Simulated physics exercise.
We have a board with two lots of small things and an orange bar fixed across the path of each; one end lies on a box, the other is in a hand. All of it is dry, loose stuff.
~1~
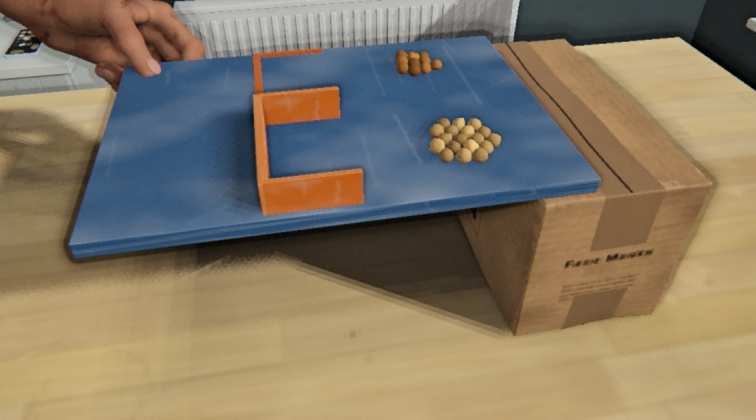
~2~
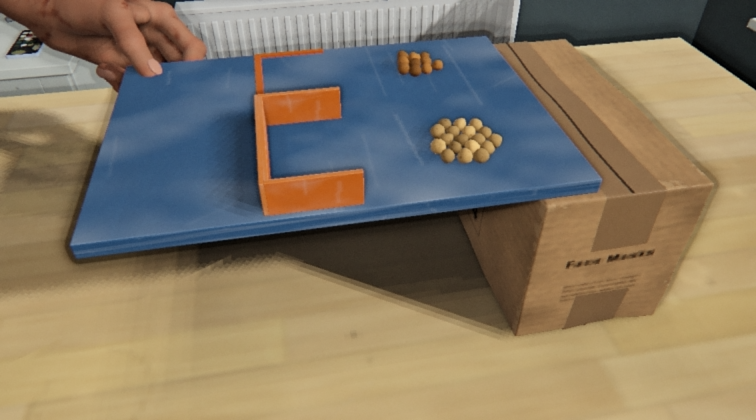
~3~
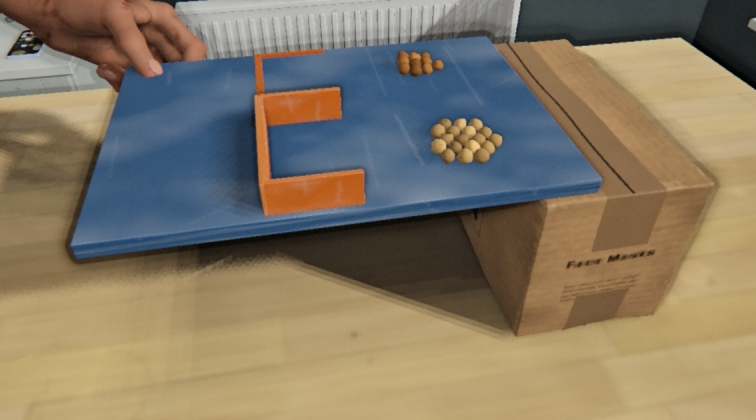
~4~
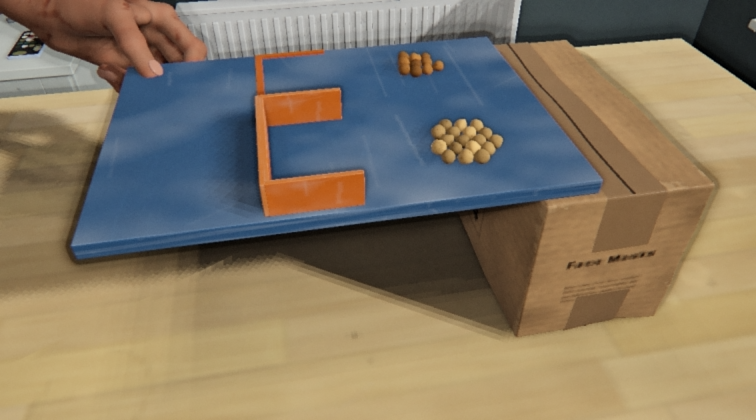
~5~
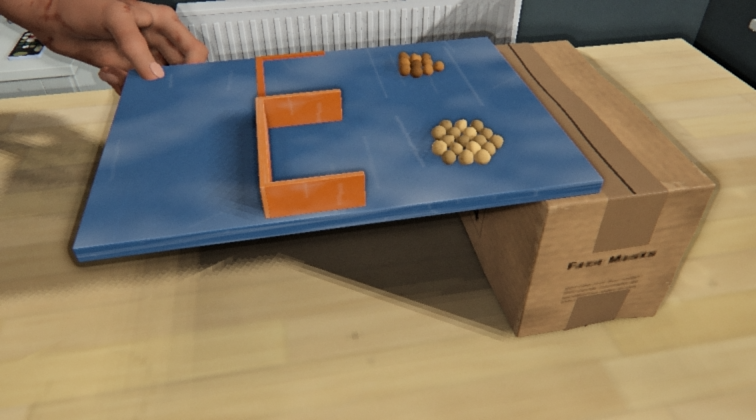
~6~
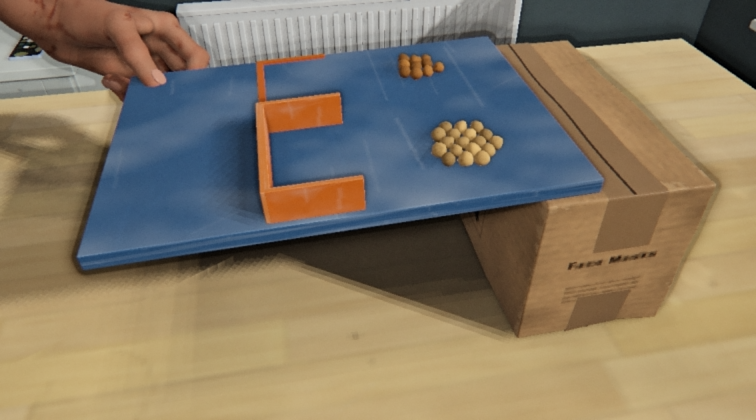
A blue board with orange barriers and two clusters of small round pieces lay across a cardboard box, and a hand at its left end held it almost still, then lowered that end slightly.
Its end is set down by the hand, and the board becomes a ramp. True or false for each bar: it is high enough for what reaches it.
Near portion: True, it is held. Far portion: False, it gets over.
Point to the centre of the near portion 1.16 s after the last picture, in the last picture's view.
I'd place its centre close to (311, 238).
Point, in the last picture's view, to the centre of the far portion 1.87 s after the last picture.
About (22, 251).
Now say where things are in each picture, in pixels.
The first frame shows held end of the board near (92, 239), level; box near (541, 173), nearly half as high as the board is long; near portion near (461, 140), a few dried chickpeas; far portion near (414, 65), a few roasted chickpeas; near bar near (262, 150), taller than the pieces; far bar near (258, 83), much lower than a piece.
The second frame shows held end of the board near (93, 239), level; far portion near (415, 65).
The third frame shows held end of the board near (93, 240), level; near portion near (462, 140).
The fourth frame shows held end of the board near (94, 240), level; far portion near (415, 66).
The fifth frame shows held end of the board near (96, 243), level; near portion near (463, 142).
The sixth frame shows held end of the board near (99, 251), down by 2°; box near (544, 175); near portion near (463, 143), not moving; far portion near (416, 68), not moving; near bar near (265, 158); far bar near (262, 91).
Then, 0.56 s on from there, board sloping at 13°; near portion where it was; far portion where it was.
Then, 1.16 s on from there, board sloping at 25°; near portion has reached its bar; far portion near two thirds past its bar.
Then, 1.87 s on from there, board resting at 30°; near portion has reached its bar; far portion the bulk past its bar.
In the end, board resting at 30°; near portion gathered behind its bar; far portion the bulk past its bar.
